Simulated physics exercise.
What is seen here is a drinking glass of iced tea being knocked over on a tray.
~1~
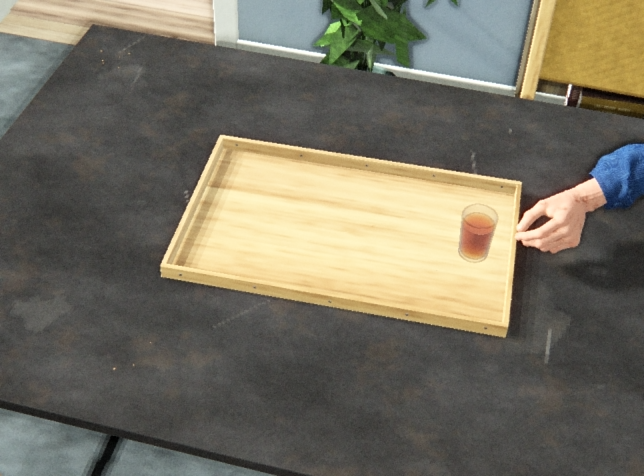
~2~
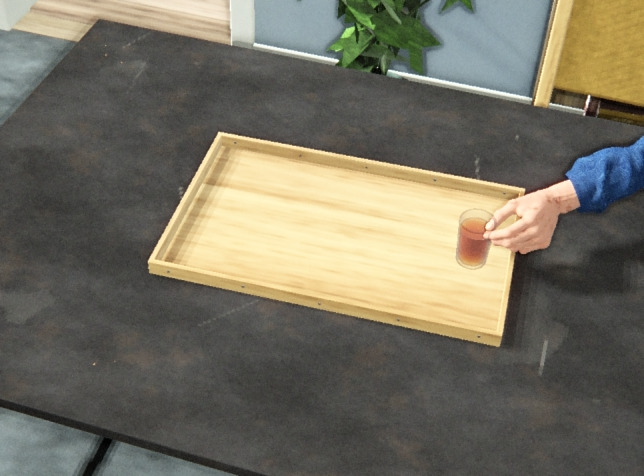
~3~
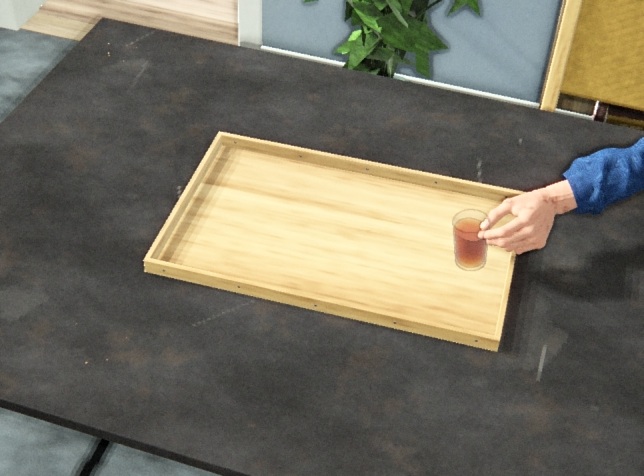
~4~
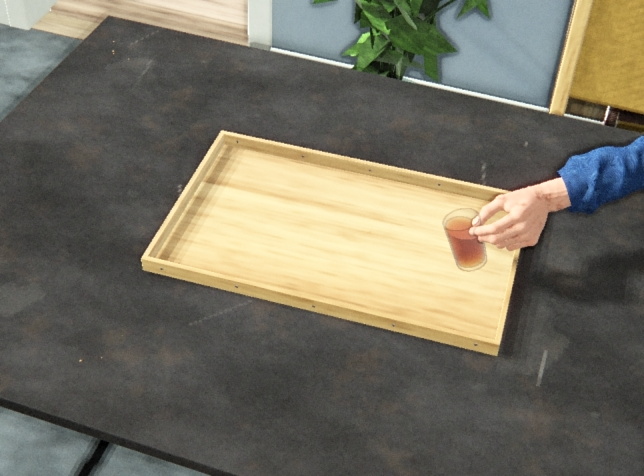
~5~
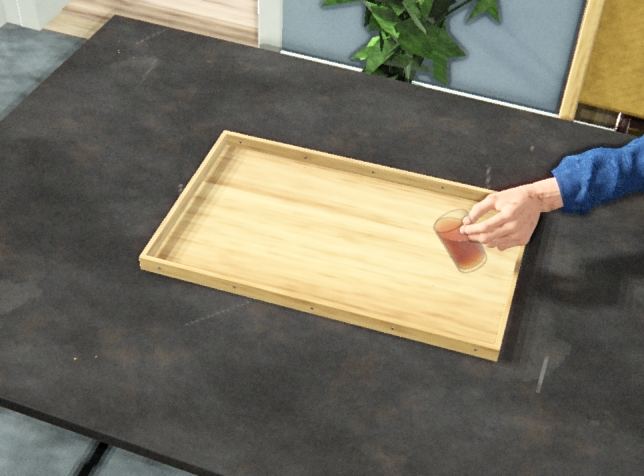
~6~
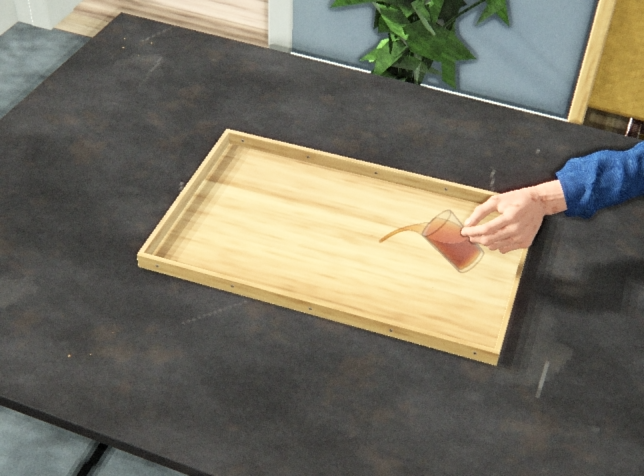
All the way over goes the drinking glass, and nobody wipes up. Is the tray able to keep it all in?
Yes. I'd say the spill will not reach past the tray.
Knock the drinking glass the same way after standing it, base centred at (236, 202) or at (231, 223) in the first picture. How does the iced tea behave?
At the first place it gets out on to the top, at the second it wets the top as well.
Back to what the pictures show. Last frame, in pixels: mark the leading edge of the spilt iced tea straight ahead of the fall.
Spill tip approx. (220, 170).
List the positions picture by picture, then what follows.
In the first frame, it stands upright; drinking glass (477, 233) about three quarters full; tray (326, 291).
The second frame shows fingers against its side; drinking glass about three quarters full, surface at (476, 229).
The third frame shows fingers against its side; drinking glass (471, 240) about three quarters full.
The fourth frame shows fingers against its side; drinking glass about three quarters full, surface at (463, 228); tray (311, 295).
The fifth frame shows fingers against its side; drinking glass (461, 240) tipped 30°.
In the sixth frame, it is falling; drinking glass (453, 241) tipped 50°.
A moment on, the drinking glass lies in the tray; the puddle covers about as much as a plate; the rim holds it.
Further on, the puddle covers about as much as a tray; the rim holds it.
When it is over, the puddle covers about as much as a tray; the rim holds it.
